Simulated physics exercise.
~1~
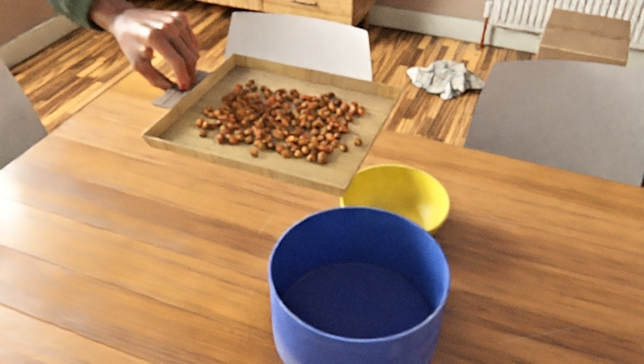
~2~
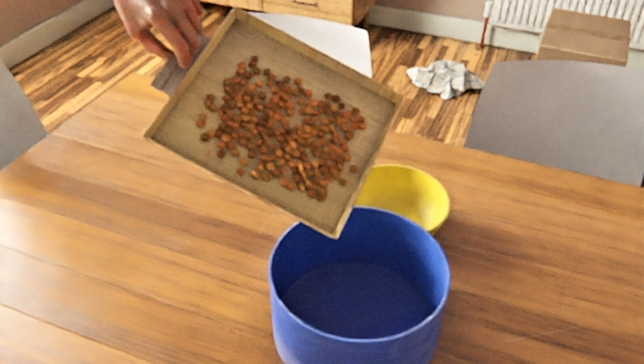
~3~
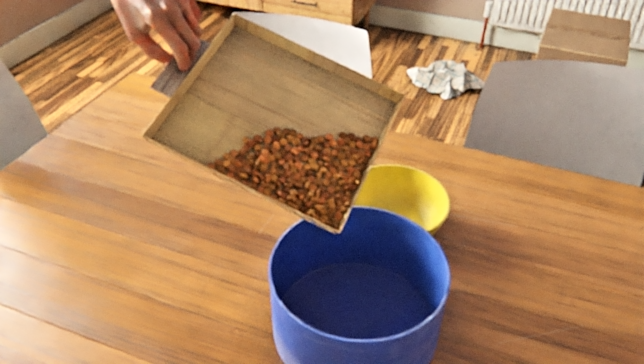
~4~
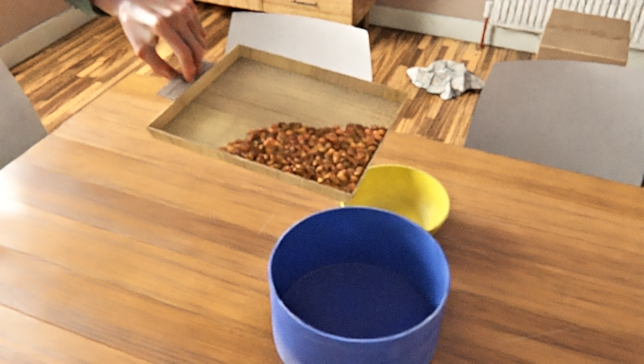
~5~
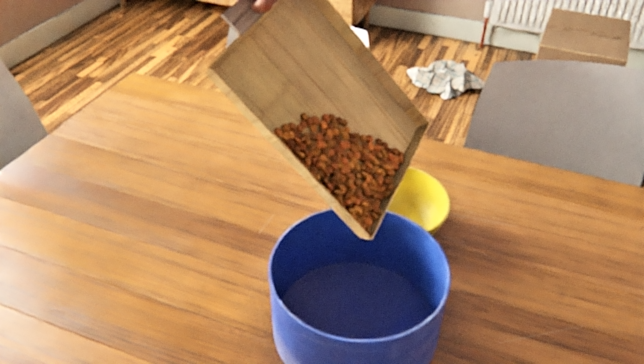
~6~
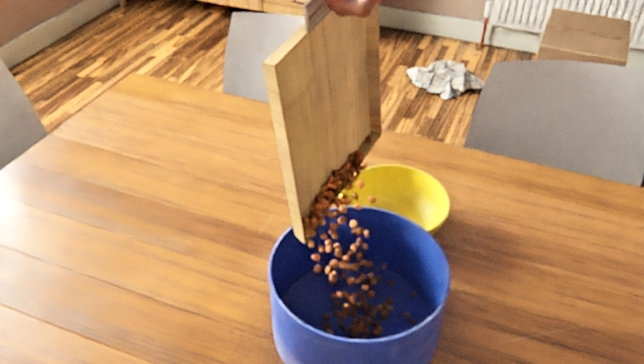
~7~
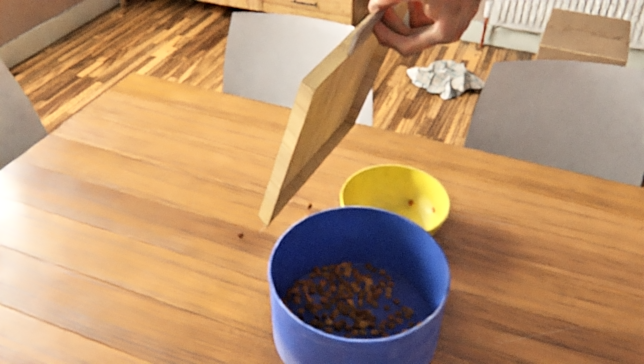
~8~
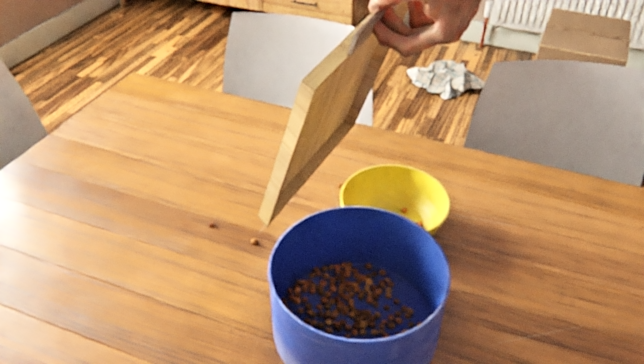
A hand tipped a wooden tray of brown kibble toward a blue pot, levelled it, then tilted it steeply until the pieces poured out, most landing in the pot and a few on the table, while the yellow bowl beside it stayed nearly empty.
